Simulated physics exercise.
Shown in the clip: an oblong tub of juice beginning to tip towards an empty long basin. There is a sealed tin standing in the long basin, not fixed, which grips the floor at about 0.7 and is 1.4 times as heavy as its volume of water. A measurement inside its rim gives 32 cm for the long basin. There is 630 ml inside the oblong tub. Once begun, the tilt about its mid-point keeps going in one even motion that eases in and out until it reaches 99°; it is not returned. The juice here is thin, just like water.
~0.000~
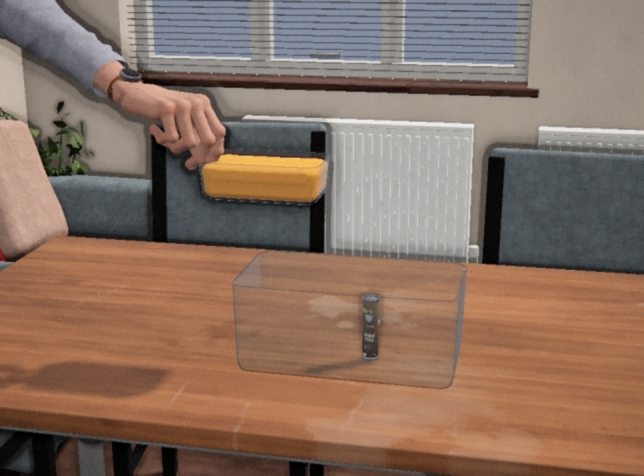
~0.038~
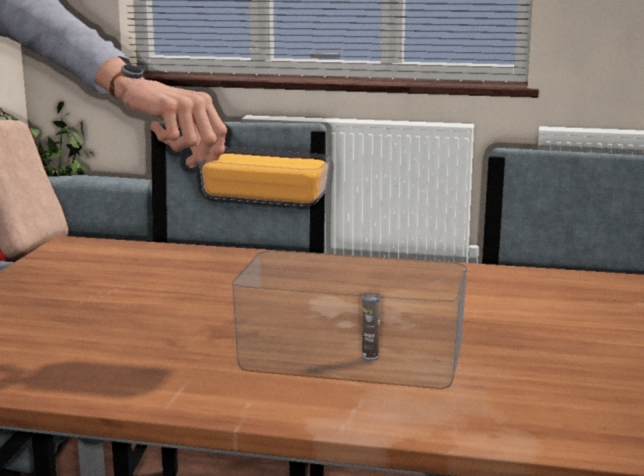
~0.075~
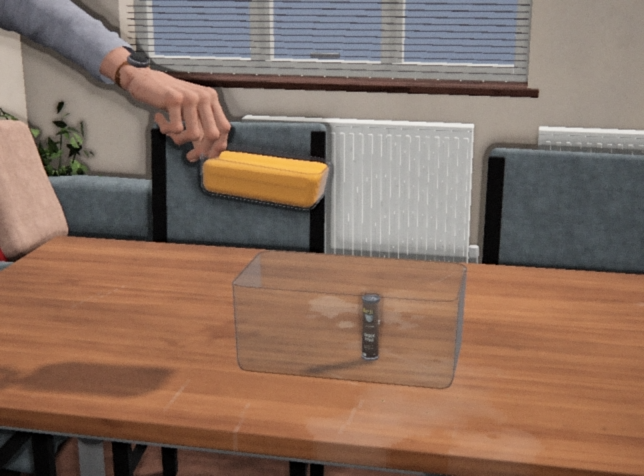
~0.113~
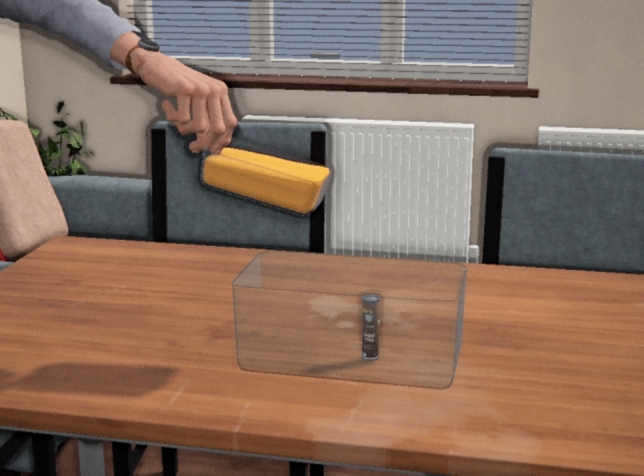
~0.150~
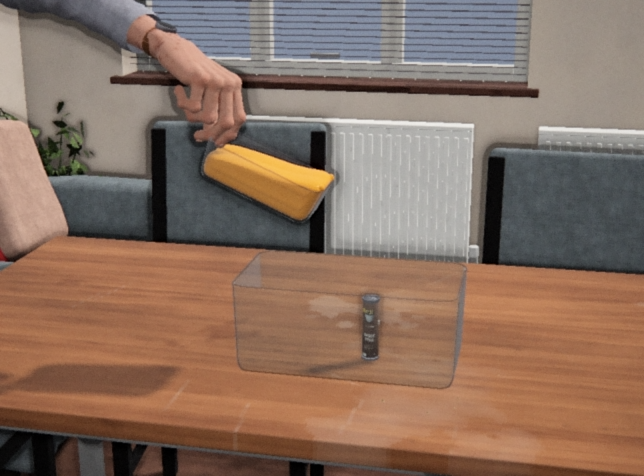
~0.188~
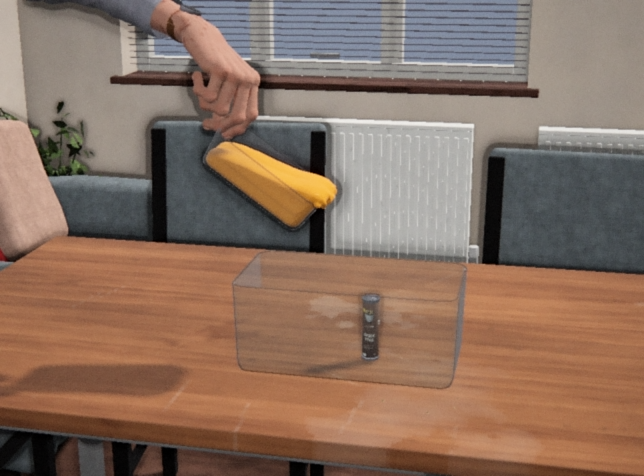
A hand with a dark wristwatch and grey-blue sleeve reaches in from the upper left of a room with a wooden table, seen from slightly above by a still camera. It holds a yellow-orange oblong tub above a clear long basin with a small dark tin, before grey chairs and a white radiator. The hand rises slightly as the tub's right end tilts steadily downward.
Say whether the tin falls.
It's down.
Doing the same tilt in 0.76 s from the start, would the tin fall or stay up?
The tin would stay balanced.
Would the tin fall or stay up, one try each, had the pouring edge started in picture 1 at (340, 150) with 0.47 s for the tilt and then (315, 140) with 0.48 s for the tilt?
First it stays on its base; then it tips over.
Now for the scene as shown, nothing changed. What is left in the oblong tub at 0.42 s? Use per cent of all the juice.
Around 10 percent.
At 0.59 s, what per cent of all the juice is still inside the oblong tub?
Some 2 per cent.
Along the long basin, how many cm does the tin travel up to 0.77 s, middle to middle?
Around 4 cm.
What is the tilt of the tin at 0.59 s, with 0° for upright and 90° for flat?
I'd say it is close to 5 degrees off upright.
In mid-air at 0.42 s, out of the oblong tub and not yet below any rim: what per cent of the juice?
Near 28 per cent at that time.
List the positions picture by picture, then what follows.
In the first picture, it leans 0°; its right rim is at (325, 162); the juice meets the walls at (210, 161) and (324, 166); the long basin's rim runs from (246, 268) to (462, 284); the tin's top is at (371, 301).
In the second picture, it leans 2°; its right rim is at (325, 164); the juice meets the walls at (210, 160) and (324, 167).
In the third picture, it leans 6°; its right rim is at (326, 169); the juice meets the walls at (211, 157) and (325, 170).
In the fourth picture, it leans 14°; its right rim is at (327, 178); the juice meets the walls at (213, 153) and (327, 174).
In the fifth picture, it leans 24°; its right rim is at (326, 188); the juice meets the walls at (214, 150) and (316, 176); 3 per cent is over the edge.
In the sixth picture, it leans 36°; its right rim is at (323, 200); the juice meets the walls at (215, 147) and (306, 179); 9 per cent is over the edge.
After 0.42 s the tilt is 97° and 9 per cent is still to pour; the tin stands where it began.
After 0.59 s the tilt is 99° and 2 per cent is still to pour; the tin leans 6°.
After 0.77 s the tilt is 99° and 0 per cent is still to pour; the tin stands 4 cm from where it began.
After 0.96 s the tilt is 99° and 0 per cent is still to pour; the tin leans 35°.
In the end the tin lies on its side.
